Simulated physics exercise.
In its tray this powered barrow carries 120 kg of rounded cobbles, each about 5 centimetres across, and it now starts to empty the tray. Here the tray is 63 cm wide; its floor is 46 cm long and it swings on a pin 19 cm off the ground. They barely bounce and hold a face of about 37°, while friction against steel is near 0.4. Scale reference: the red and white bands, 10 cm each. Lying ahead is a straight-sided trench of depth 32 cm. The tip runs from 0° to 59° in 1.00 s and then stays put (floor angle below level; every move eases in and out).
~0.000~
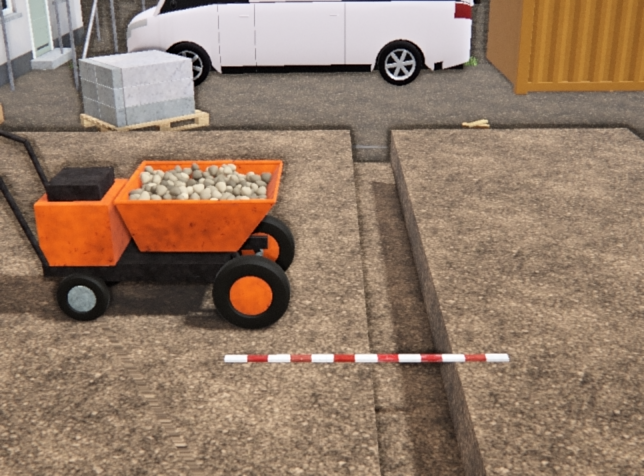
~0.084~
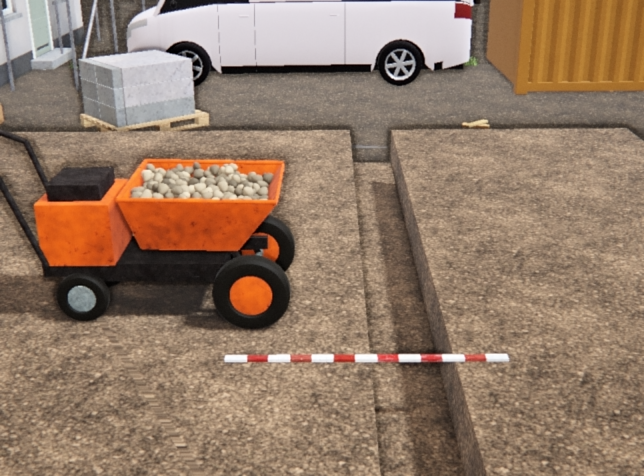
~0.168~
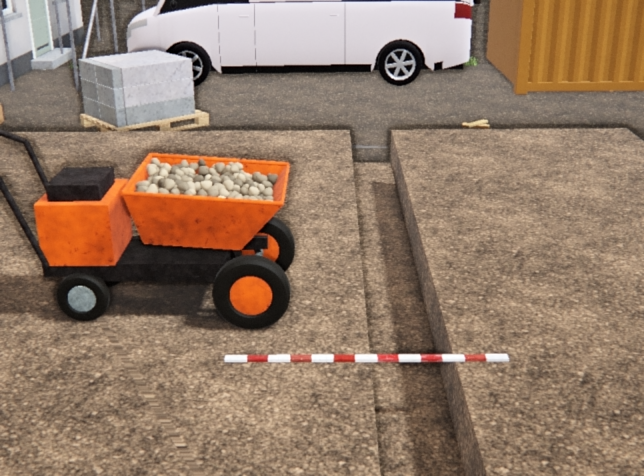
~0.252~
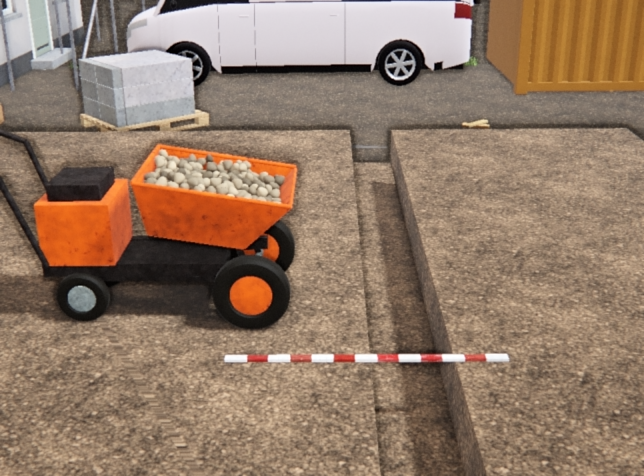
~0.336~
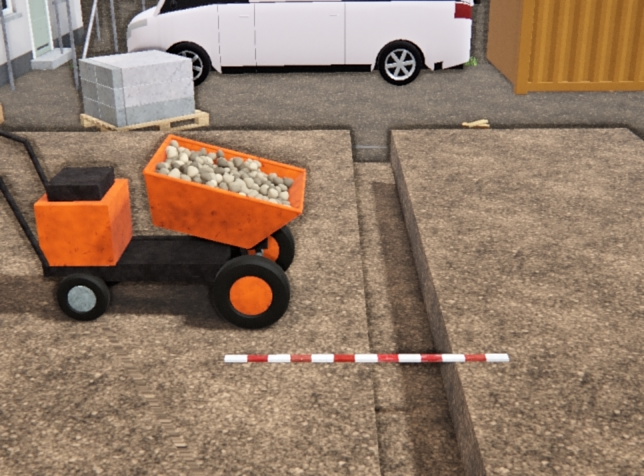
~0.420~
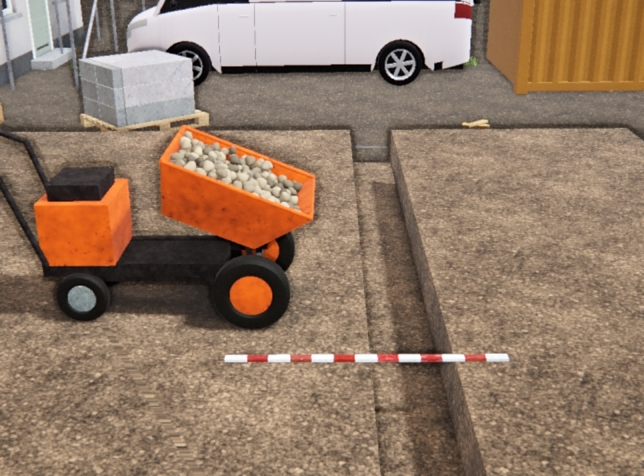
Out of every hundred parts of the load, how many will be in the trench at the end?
Close to 65 in every hundred.
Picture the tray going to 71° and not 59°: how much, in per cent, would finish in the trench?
About 100%.
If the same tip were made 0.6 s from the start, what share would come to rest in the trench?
Around 65 per cent would end in the trench.
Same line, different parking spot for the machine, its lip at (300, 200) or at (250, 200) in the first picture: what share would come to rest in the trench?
Roughly 60 in a hundred from the first, 45 in a hundred from the second.
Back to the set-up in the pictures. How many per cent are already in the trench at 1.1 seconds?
About 15 per cent by then.
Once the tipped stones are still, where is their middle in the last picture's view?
Their middle ends up near (402, 346).
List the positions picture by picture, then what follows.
In the first picture, lip at (274, 202), floor tilted 0°, highest stones at (192, 175).
In the second picture, the tray is at 1°, its lip at (276, 202); the top of the load is at (174, 174); the stones move at 0.2 m/s on average.
In the third picture, lip at (282, 204), floor tilted 4°, highest stones at (170, 170); the stones move at 0.4 m/s on average.
In the fourth picture, lip at (291, 207), floor tilted 9°, highest stones at (171, 162); the stones move at 0.6 m/s on average.
In the fifth picture, the tray is at 16°, its lip at (301, 212); the top of the load is at (181, 154); the stones move at 0.7 m/s on average.
In the sixth picture, the tray is at 22°, its lip at (312, 219); the top of the load is at (192, 146); the stones move at 0.7 m/s on average.
After 0.8 s the floor is at 50°; 100 % in the tray; the foremost stones are at (334, 233).
After 1.1 s the floor is at 59°; 81 % in the tray, 4 % short of the trench, 15 % in the trench; the foremost stones are at (408, 306).
After 1.5 s the floor is at 59°; 54 % in the tray, 2 % short of the trench, 44 % in the trench; the foremost stones are at (433, 331).
After 3.4 s the floor is at 59°; 33 % in the tray, 1 % short of the trench, 65 % in the trench; the foremost stones are at (435, 336).
